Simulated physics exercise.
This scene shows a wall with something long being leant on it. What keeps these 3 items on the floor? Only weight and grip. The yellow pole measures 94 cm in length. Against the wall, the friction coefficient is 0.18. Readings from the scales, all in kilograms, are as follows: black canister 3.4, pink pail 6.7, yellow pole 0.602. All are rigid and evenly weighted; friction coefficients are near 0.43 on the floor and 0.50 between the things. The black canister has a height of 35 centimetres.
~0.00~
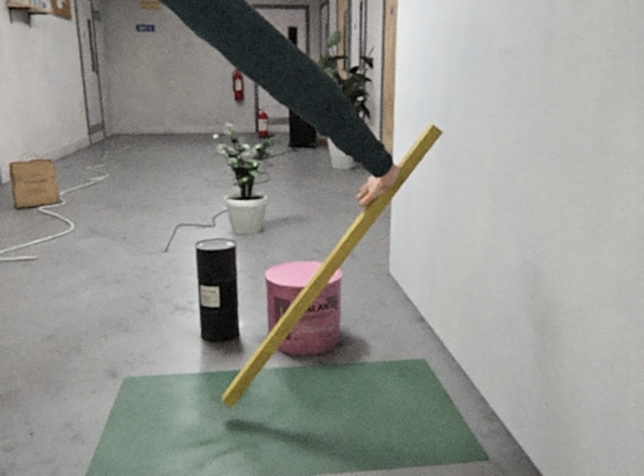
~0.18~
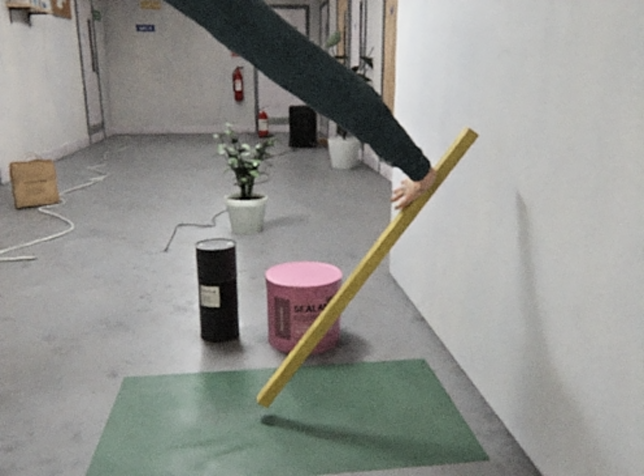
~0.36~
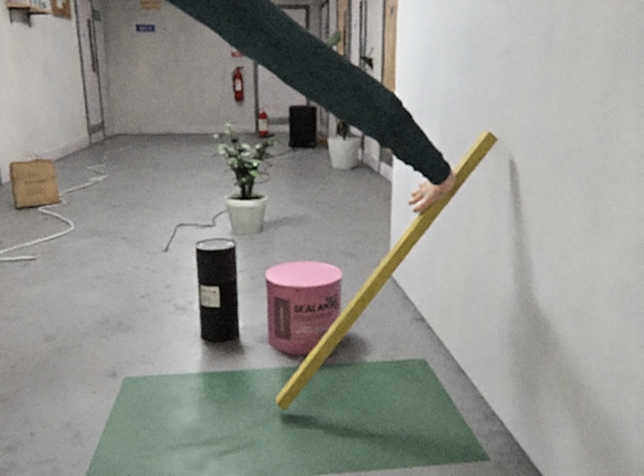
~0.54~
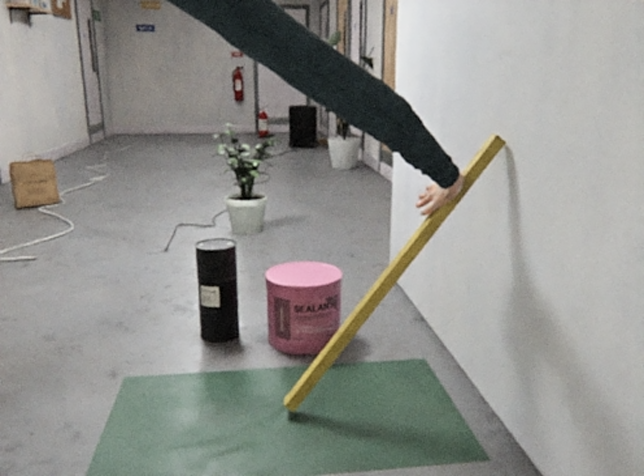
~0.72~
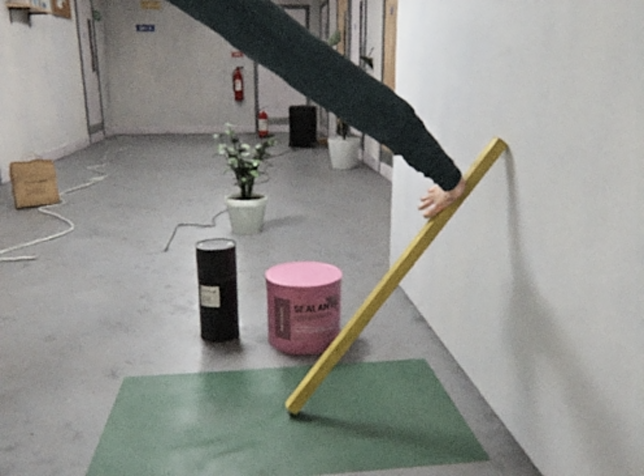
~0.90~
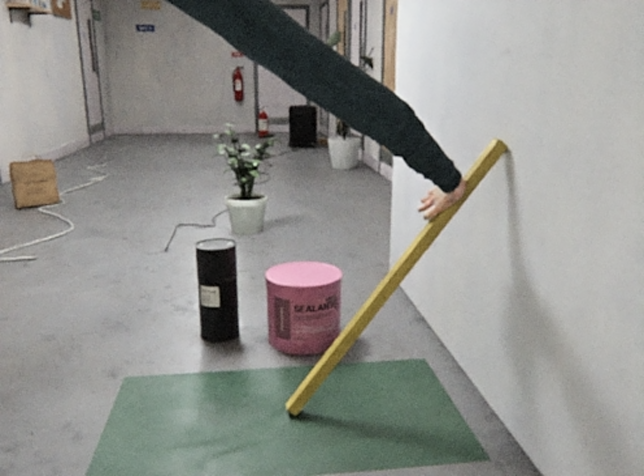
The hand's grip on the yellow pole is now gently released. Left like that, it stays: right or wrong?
Right.
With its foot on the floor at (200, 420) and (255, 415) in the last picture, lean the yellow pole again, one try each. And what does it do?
Well, in the first case it comes down, and in the second case it comes down.
After 1.20 s, nothing has stirred.
After 1.70 s, yellow pole resting near (392, 282).
At rest (2.2 s), all 3 in place, give or take 10 cm. Seen from the same camera at the end, yellow pole near (392, 282). The pole stays up.
